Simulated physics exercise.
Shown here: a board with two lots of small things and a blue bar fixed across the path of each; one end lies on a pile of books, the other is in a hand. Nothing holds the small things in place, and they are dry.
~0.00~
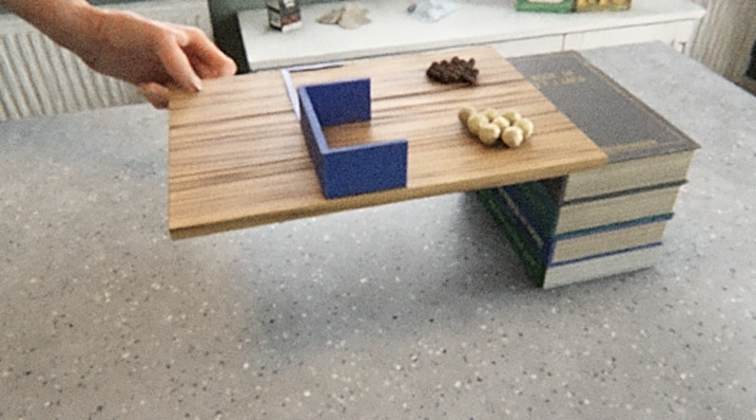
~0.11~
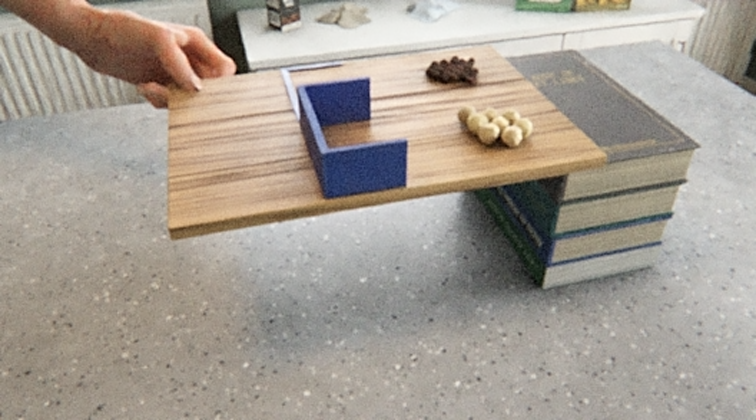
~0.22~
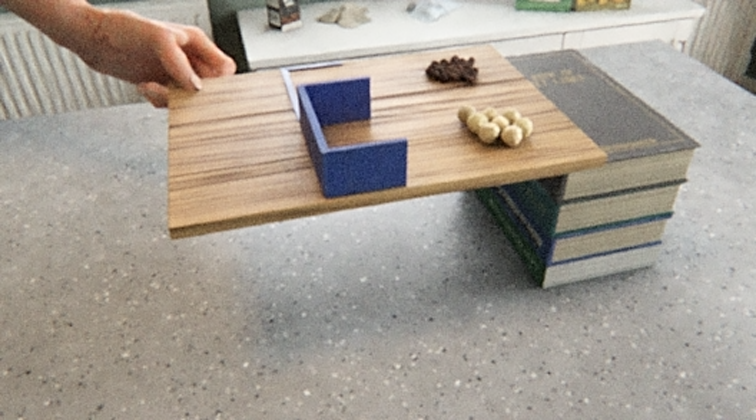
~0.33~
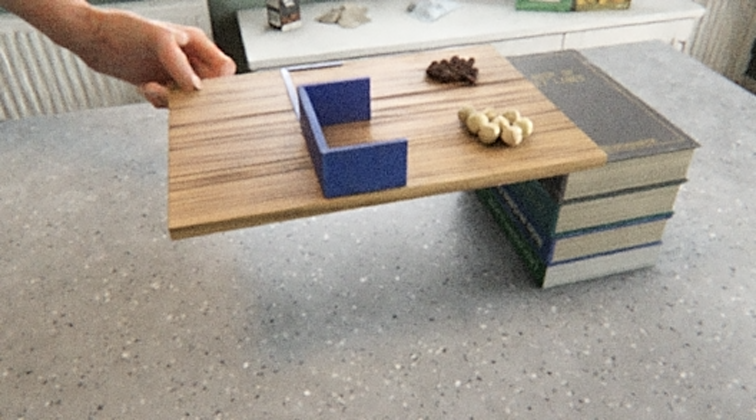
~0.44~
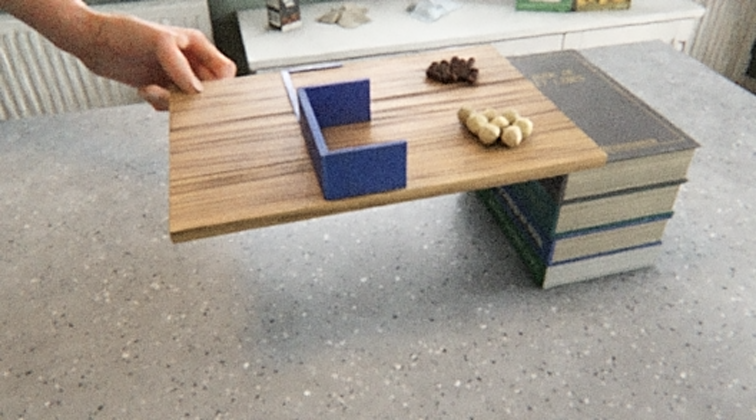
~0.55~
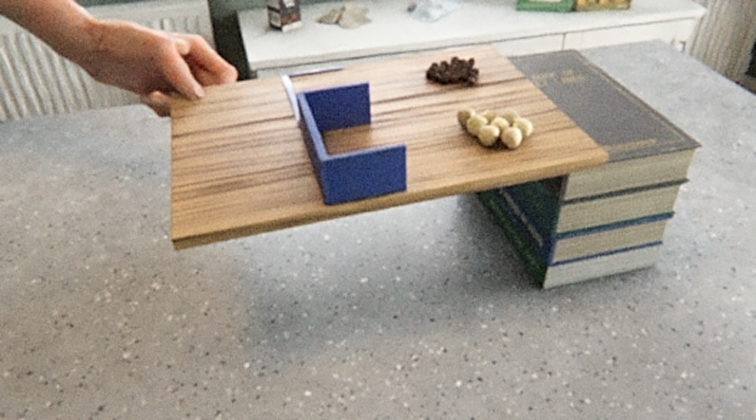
In this clip, a hand holds the left end of a wooden board resting on stacked books at the right, then lowers it very slightly, while the pale nuts, small dark pieces and blue bars on top stay in place.
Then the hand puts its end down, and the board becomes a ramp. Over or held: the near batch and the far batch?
Result: The near batch is kept back; the far batch gets past.
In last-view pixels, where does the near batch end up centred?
It ends up centred around (353, 228) in the final picture.
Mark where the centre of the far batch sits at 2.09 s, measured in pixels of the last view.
Roughly at (108, 251).
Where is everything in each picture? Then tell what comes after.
Held end of the board at (184, 225), level; book pile at (567, 117), nearly half as high as the board is long; near batch at (500, 127), a few macadamia nuts; far batch at (459, 70), some allspice berries; near bar at (314, 139), taller than the pieces; far bar at (293, 94), much lower than a piece, in the first frame.
Held end of the board at (184, 224), level; far batch at (458, 69), in the second frame.
Held end of the board at (184, 224), level; near batch at (500, 126), in the third frame.
Held end of the board at (184, 224), level; far batch at (458, 69), in the fourth frame.
Held end of the board at (185, 227), level; near batch at (500, 127), in the fifth frame.
Held end of the board at (187, 234), down by 2°; book pile at (568, 116); near batch at (499, 128), not moving; far batch at (458, 70), not moving; near bar at (313, 145); far bar at (293, 100), in the sixth frame.
Around 0.97 s, board sloping at 9°; near batch where it was; far batch where it was.
Around 1.52 s, board sloping at 18°; near batch on its way down; far batch on its way down.
Around 2.09 s, board sloping at 27°; near batch has reached its bar; far batch nearly all past its bar.
Finally (2.9 s), board resting at 27°; near batch gathered behind its bar; far batch nearly all past its bar.
